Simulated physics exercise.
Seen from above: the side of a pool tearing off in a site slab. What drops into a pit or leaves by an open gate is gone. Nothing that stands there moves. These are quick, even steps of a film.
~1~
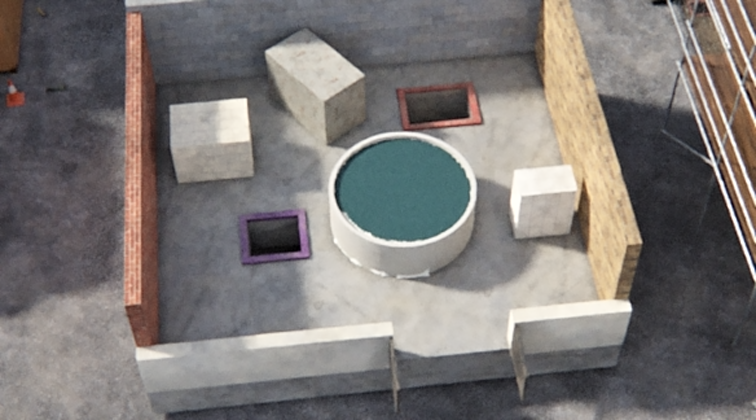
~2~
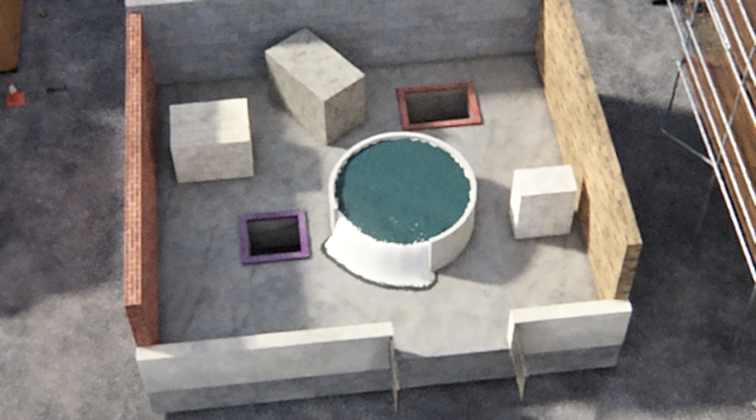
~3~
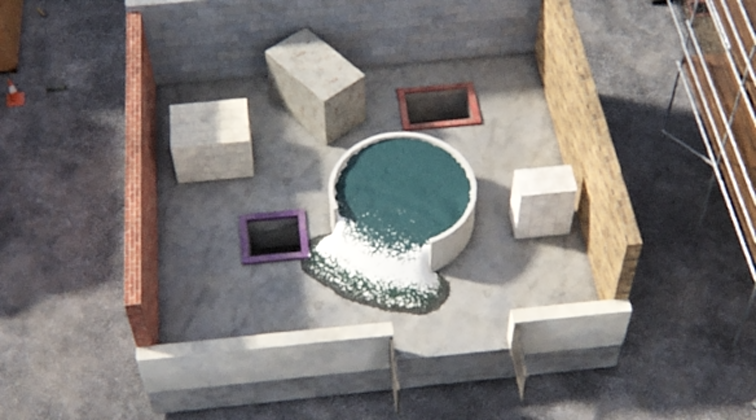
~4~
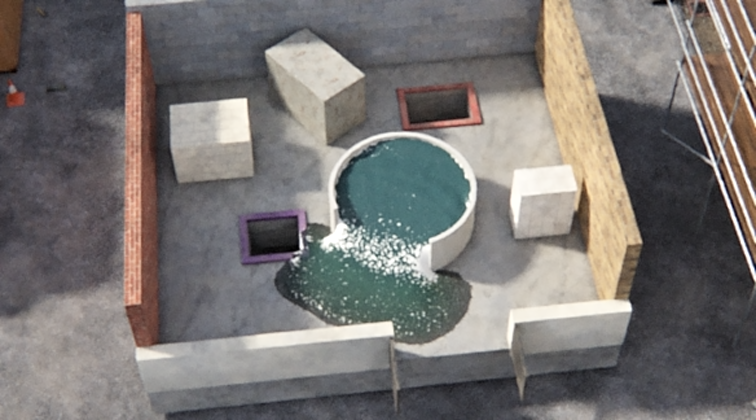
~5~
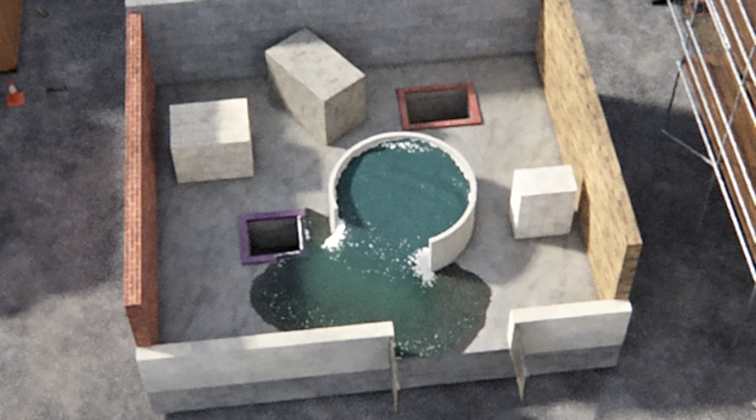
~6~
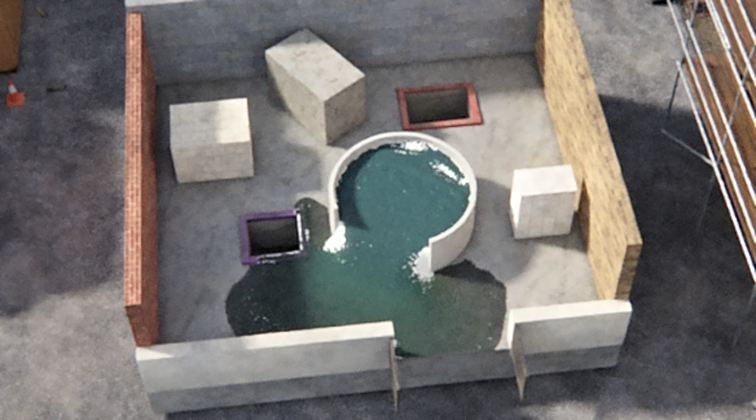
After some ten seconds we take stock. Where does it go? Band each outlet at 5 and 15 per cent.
In the end: The gate takes over 15 %; the red pit takes under 5 %; the purple pit takes between 5 and 15 %.
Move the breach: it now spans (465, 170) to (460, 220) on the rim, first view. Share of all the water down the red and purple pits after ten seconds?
Roughly, in per cent: Red 8, purple 0.
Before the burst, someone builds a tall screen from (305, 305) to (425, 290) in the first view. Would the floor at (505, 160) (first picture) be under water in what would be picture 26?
Verdict: Free of water.
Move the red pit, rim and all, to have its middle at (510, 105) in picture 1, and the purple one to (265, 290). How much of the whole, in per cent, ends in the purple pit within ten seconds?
Per cent: Purple 15.
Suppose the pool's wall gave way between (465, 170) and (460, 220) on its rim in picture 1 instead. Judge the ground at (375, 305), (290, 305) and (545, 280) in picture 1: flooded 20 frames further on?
As listed: Flooded, clear, wet.
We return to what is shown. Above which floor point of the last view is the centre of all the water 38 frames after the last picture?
I would point to (286, 240).
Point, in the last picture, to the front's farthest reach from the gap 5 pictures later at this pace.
I would point to (160, 371).
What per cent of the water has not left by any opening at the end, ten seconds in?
About 62 per cent.
A moment on, water covers 25 % of the floor; the gate 6 %, the red pit 0 %, the purple pit 1 %.
Next, water covers 25 % of the floor; the gate 12 %, the red pit 0 %, the purple pit 1 %.
Then, water covers 40 % of the floor; the gate 18 %, the red pit 0 %, the purple pit 1 %.
Later, water covers 65 % of the floor; the gate 25 %, the red pit 0 %, the purple pit 3 %.
In the end, water covers 85 % of the floor; the gate 30 %, the red pit 1 %, the purple pit 8 %.
